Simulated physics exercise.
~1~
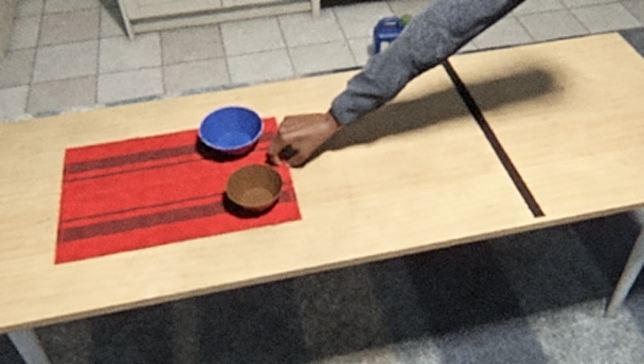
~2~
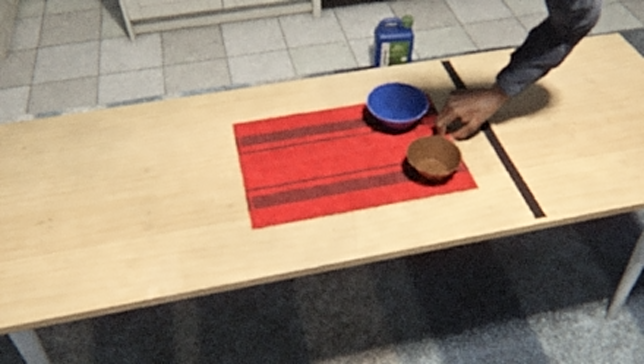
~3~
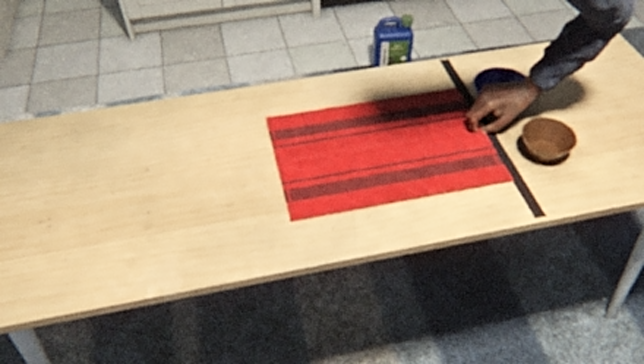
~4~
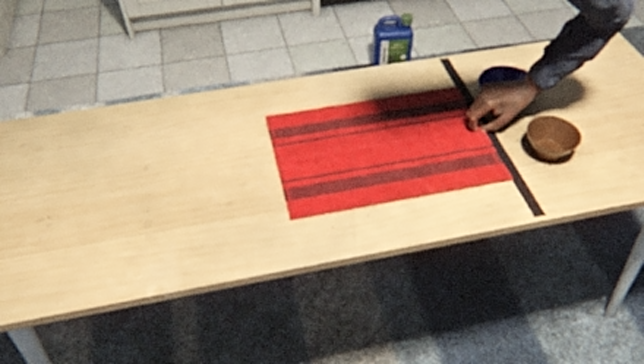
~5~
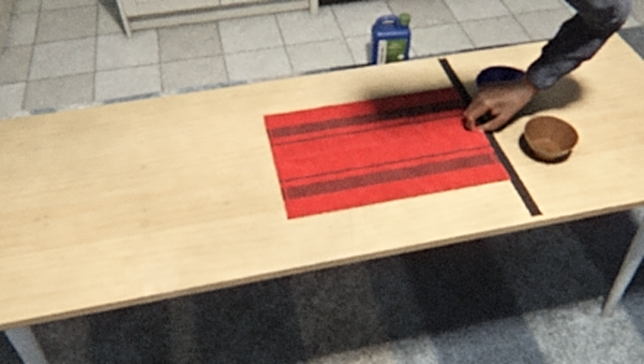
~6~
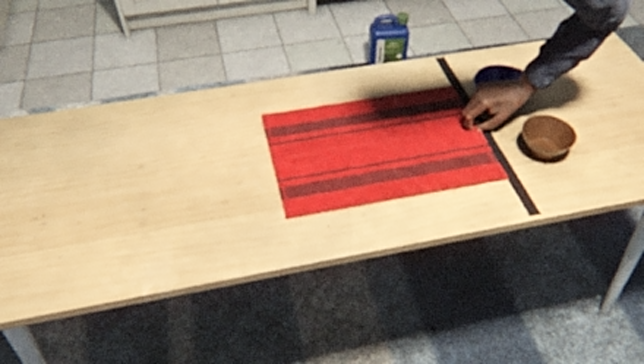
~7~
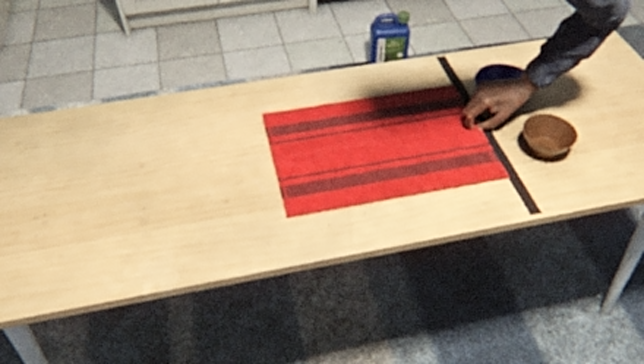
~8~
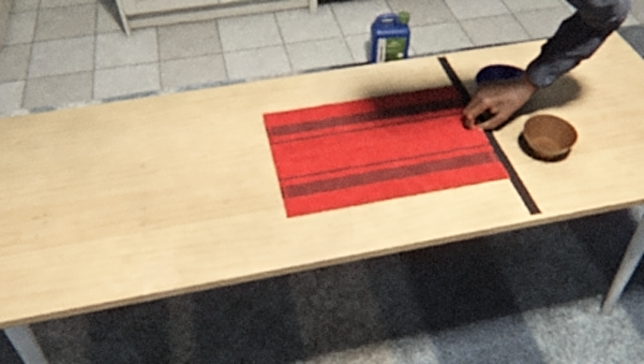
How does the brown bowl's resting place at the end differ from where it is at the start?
At the start the brown bowl sits on the red tea towel, well to the left of the dark tape. By the end it is off the towel, standing on the bare table to the right of the tape.
To begin with, a brown bowl and a blue bowl sit near the right end of a red tea towel on a wooden table, where a hand grips the cloth's edge. The hand draws the towel to the right toward a dark strip of tape, and both bowls ride along on it. At the tape the hand and towel stop, but the bowls carry on off the front edge. The brown bowl comes to rest on the bare wood beyond the tape. The blue bowl ends up off the cloth too, partly hidden behind the hand, which stays at the towel's edge.
